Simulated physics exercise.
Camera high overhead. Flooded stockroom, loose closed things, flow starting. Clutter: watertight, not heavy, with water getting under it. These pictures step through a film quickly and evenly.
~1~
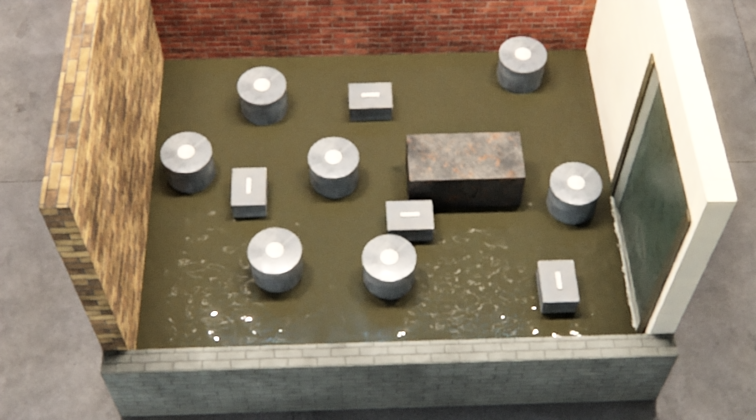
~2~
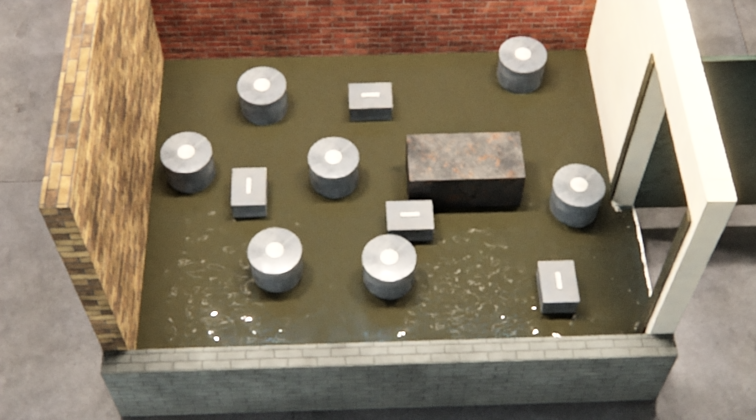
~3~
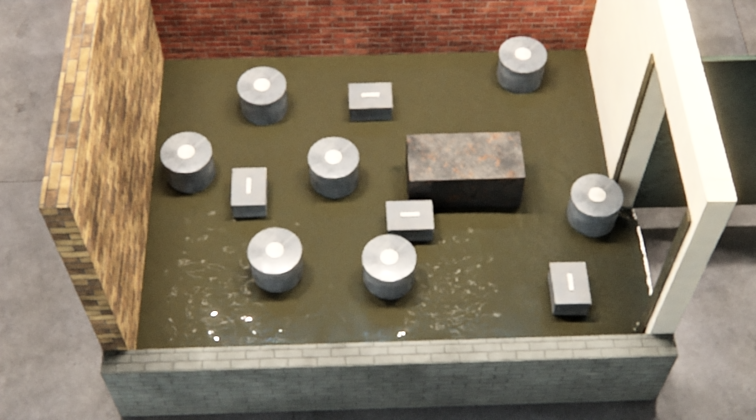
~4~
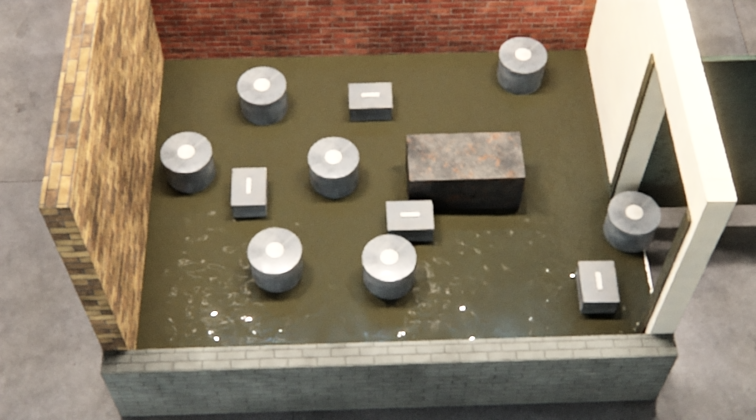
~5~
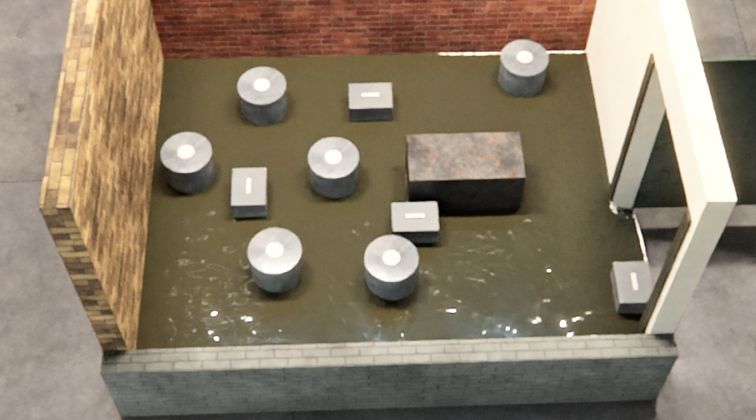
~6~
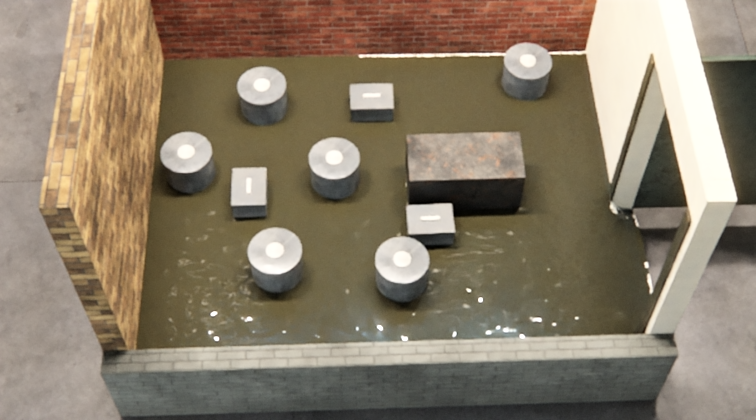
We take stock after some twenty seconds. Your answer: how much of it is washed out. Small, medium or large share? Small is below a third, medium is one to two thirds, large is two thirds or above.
A large share.
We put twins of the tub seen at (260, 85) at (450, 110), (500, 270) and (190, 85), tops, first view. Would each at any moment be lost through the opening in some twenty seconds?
Summary in sequence: Exits at some point, exits at some point, never leaves.
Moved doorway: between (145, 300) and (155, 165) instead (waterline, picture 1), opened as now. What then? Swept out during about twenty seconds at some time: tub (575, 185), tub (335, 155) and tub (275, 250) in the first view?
In turn: Inside, washed out, washed out.
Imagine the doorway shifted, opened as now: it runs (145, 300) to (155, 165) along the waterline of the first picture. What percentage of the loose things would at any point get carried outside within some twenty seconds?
I'd say around 70 percent.
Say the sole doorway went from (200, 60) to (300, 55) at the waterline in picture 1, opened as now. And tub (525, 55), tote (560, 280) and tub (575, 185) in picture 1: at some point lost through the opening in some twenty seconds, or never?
For the three items in order: Escaped, contained, contained.
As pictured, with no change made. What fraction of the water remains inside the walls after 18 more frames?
Near 58 in a hundred.
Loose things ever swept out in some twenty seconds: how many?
The figure is 9.
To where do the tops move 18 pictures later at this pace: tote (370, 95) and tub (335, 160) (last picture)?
Roughly (437, 121) for one and (500, 248) for the other.
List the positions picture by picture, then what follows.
A tote at (410, 215) floats; a tub at (389, 258), afloat; 0 of 11 have shifted, in the first frame.
A tote at (410, 215) floats; a tub at (389, 258), afloat; 0 of 11 have shifted, in the second frame.
A tote at (410, 215) floats; a tub at (389, 258), afloat; 2 of 11 have shifted, in the third frame.
A tote at (410, 215), afloat; a tub at (389, 258) floats; 2 of 11 have shifted, in the fourth frame.
A tote at (415, 217) floats, close to its start; a tub at (391, 258), afloat; 2 of 11 have shifted, in the fifth frame.
A tote at (430, 219), afloat, close to its start; a tub at (402, 260), afloat, close to its start; 5 of 11 have shifted, in the sixth frame.
A moment on, 2 of 11 are out; 9 afloat.
Next, 4 of 11 are out; 7 afloat.
Later, 7 of 11 are out; 4 afloat.
In the end, 9 of 11 are out; 2 afloat.
